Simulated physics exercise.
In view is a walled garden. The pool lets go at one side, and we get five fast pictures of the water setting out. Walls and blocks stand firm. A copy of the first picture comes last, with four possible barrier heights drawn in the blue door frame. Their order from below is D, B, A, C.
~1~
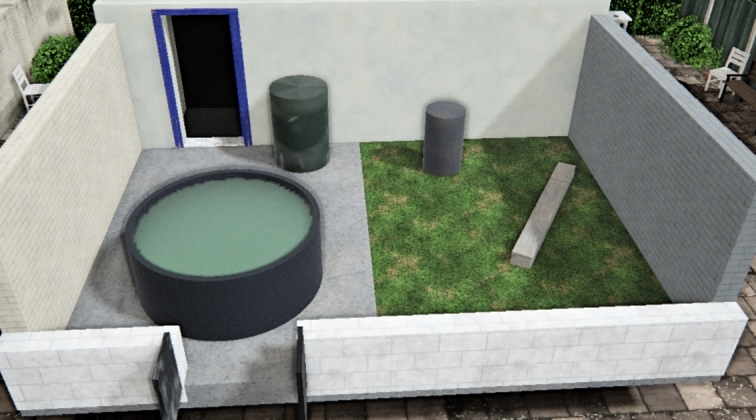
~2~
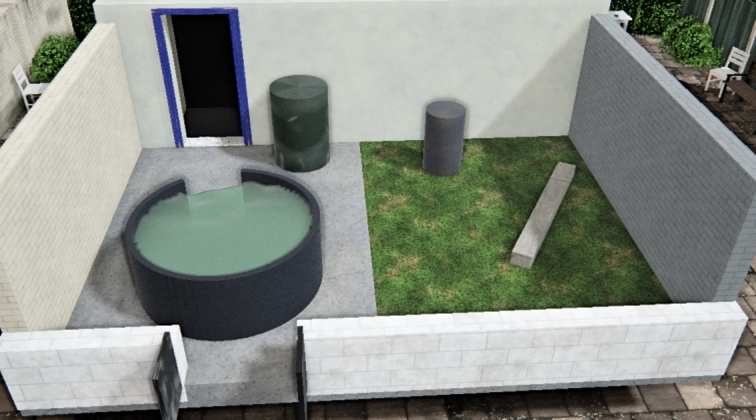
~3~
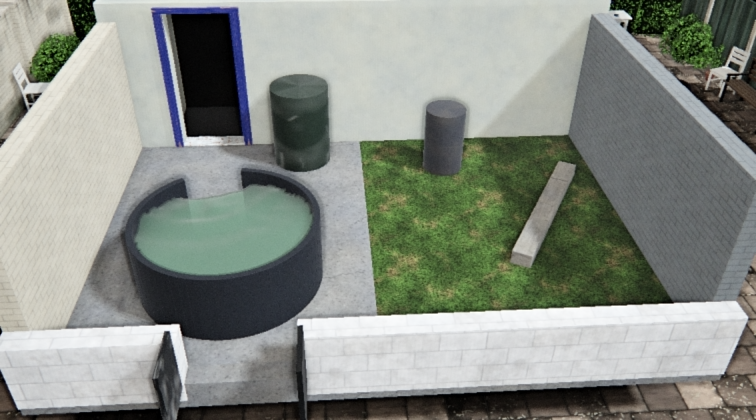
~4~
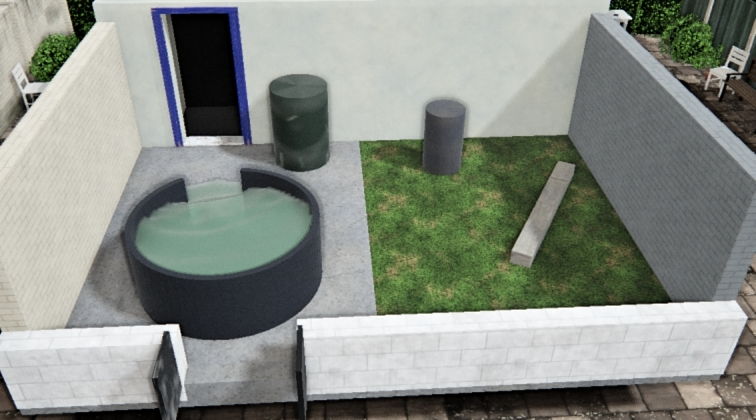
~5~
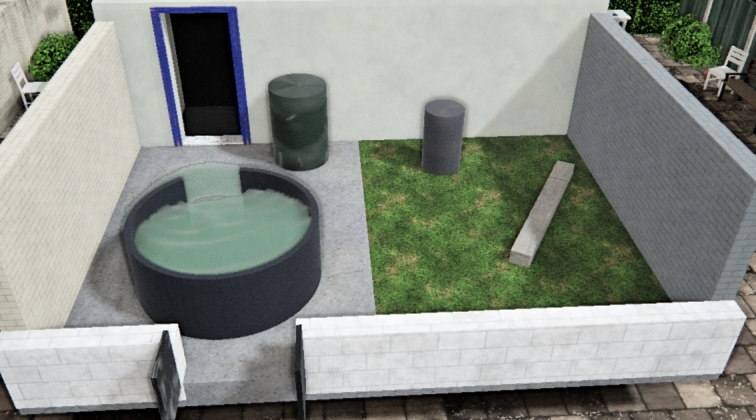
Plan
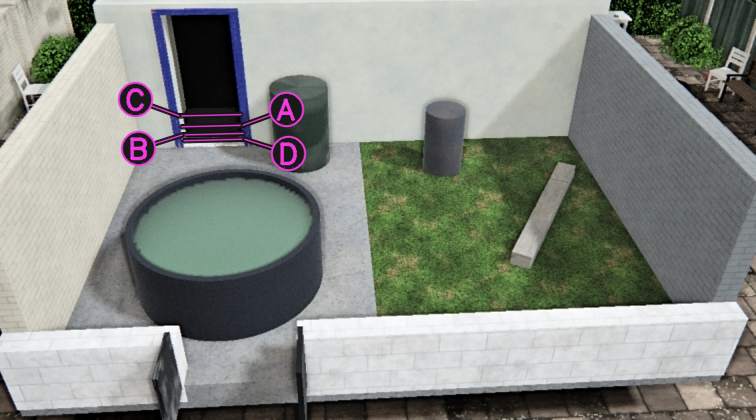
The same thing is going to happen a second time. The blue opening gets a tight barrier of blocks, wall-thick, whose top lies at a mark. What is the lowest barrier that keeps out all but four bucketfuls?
Line A just does it.
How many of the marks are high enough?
Two.
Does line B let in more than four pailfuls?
Yes, it does.
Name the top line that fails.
It is B.
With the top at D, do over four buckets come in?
Yes.
On the marked copy, A at (212, 126); B at (213, 134); C at (210, 115); D at (214, 139); from the bottom up D, B, A, C.
Choosing A, a splash gets over, under a bucket.
Choosing B, about 10 bucketfuls get in.
Choosing C, nothing gets over.
Choosing D, dozens of bucketfuls pour in.
